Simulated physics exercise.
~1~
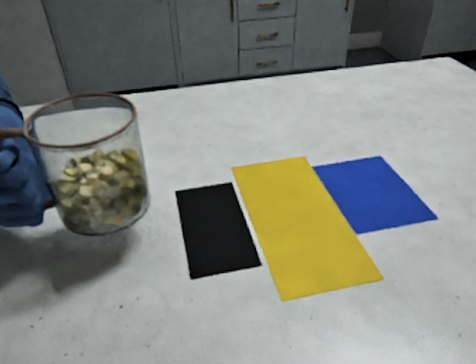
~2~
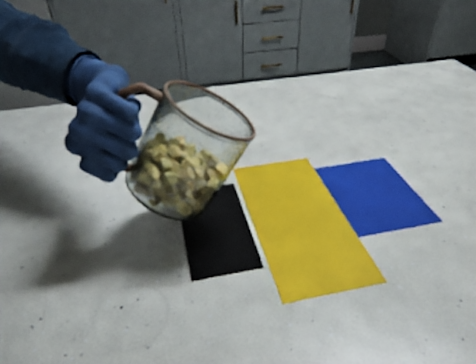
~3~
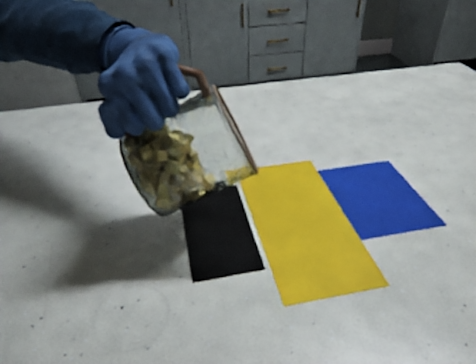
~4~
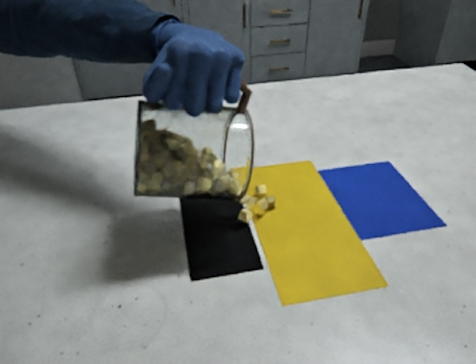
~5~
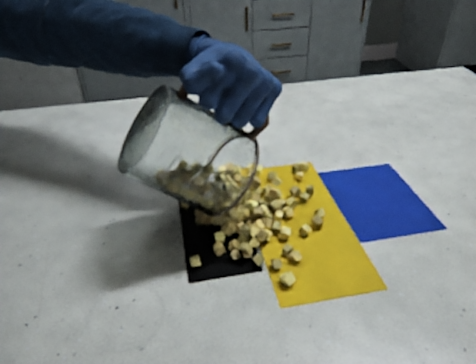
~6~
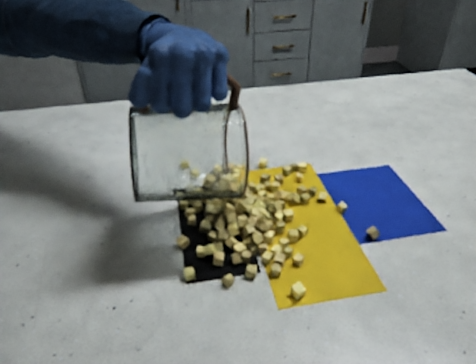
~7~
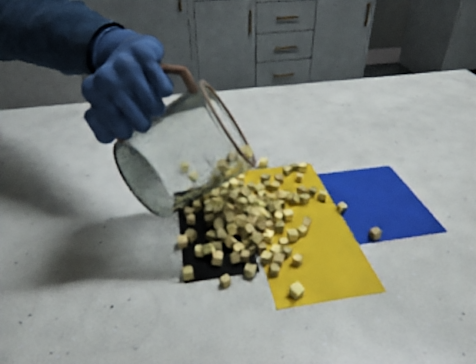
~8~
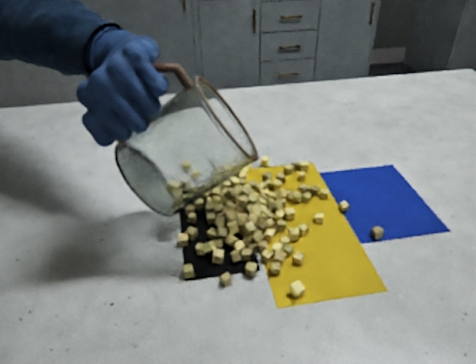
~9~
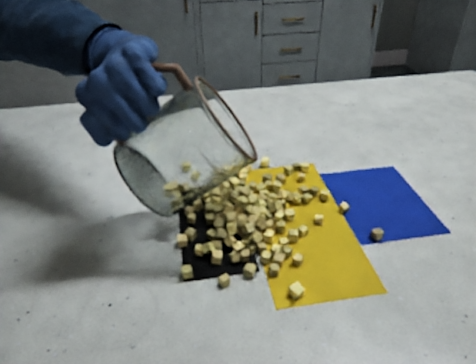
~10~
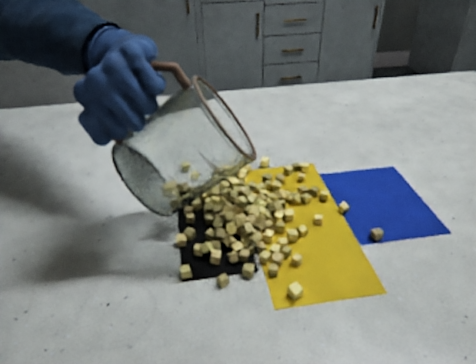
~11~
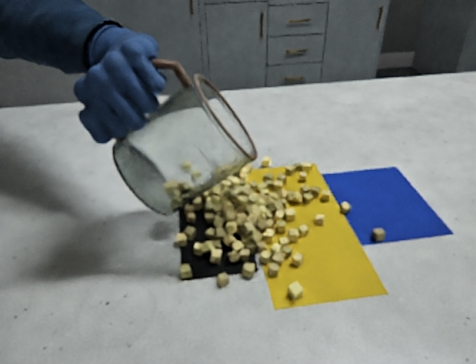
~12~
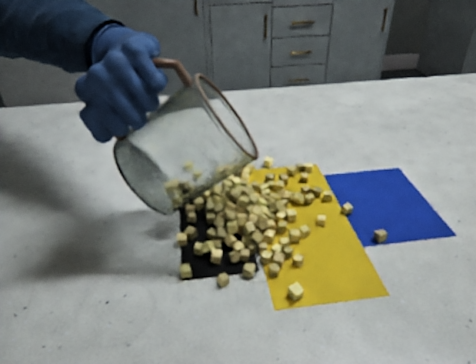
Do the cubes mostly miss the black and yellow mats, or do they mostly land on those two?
They mostly land on the black and yellow mats, each of which gets a large share. Only a few cubes end up elsewhere or stay in the jug.
